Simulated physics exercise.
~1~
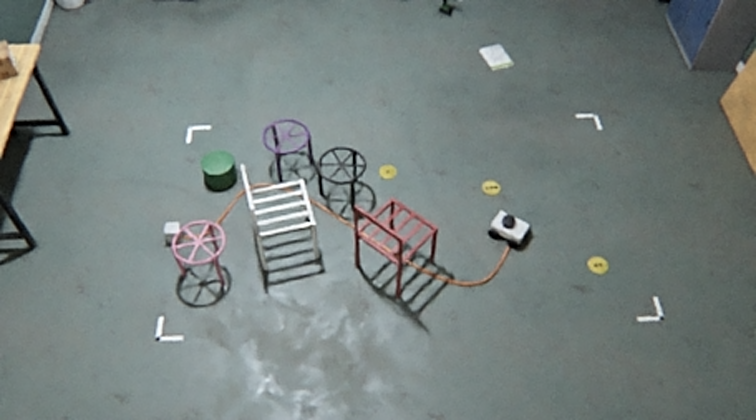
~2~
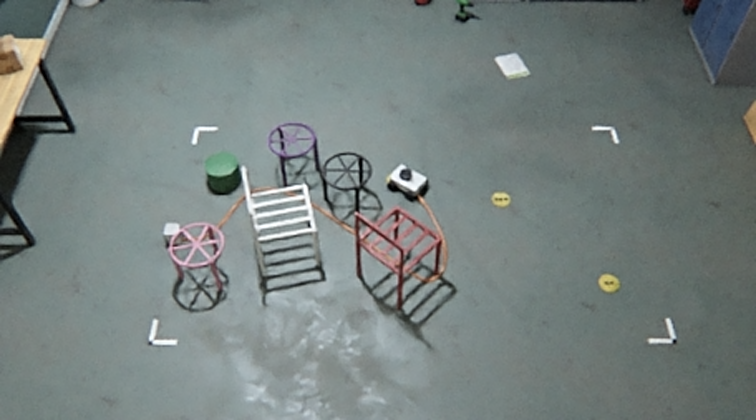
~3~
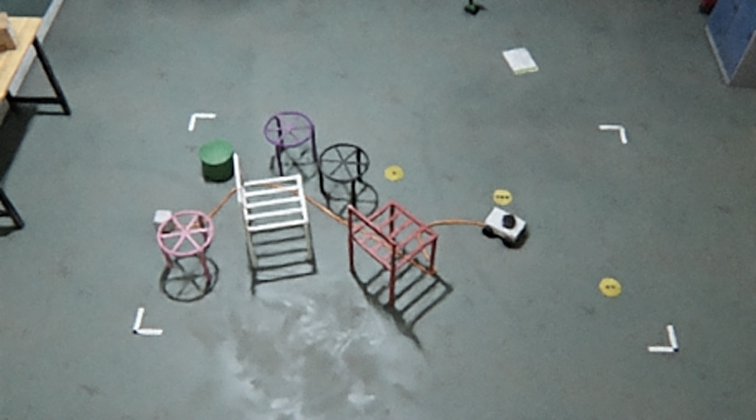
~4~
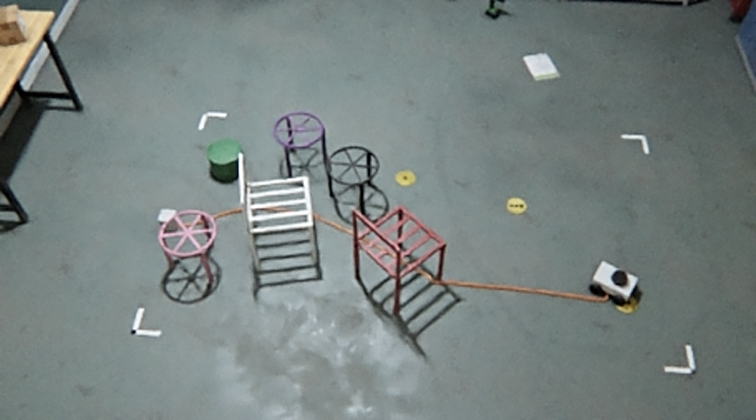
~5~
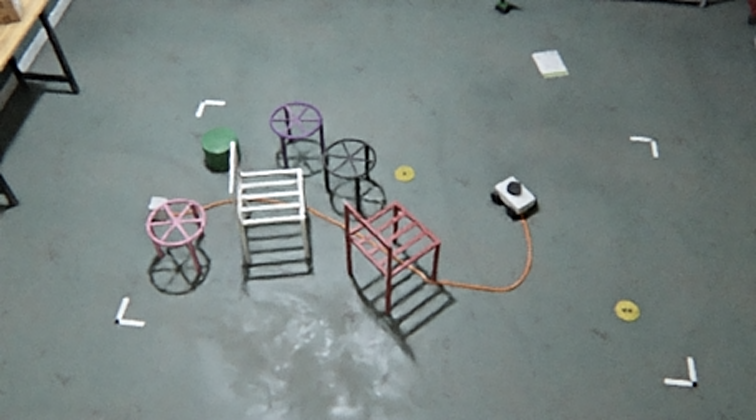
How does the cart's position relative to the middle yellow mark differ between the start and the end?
At the start the cart sits just below the middle yellow mark, leaving it in view. At the end it is a little higher up the floor and covers that mark.
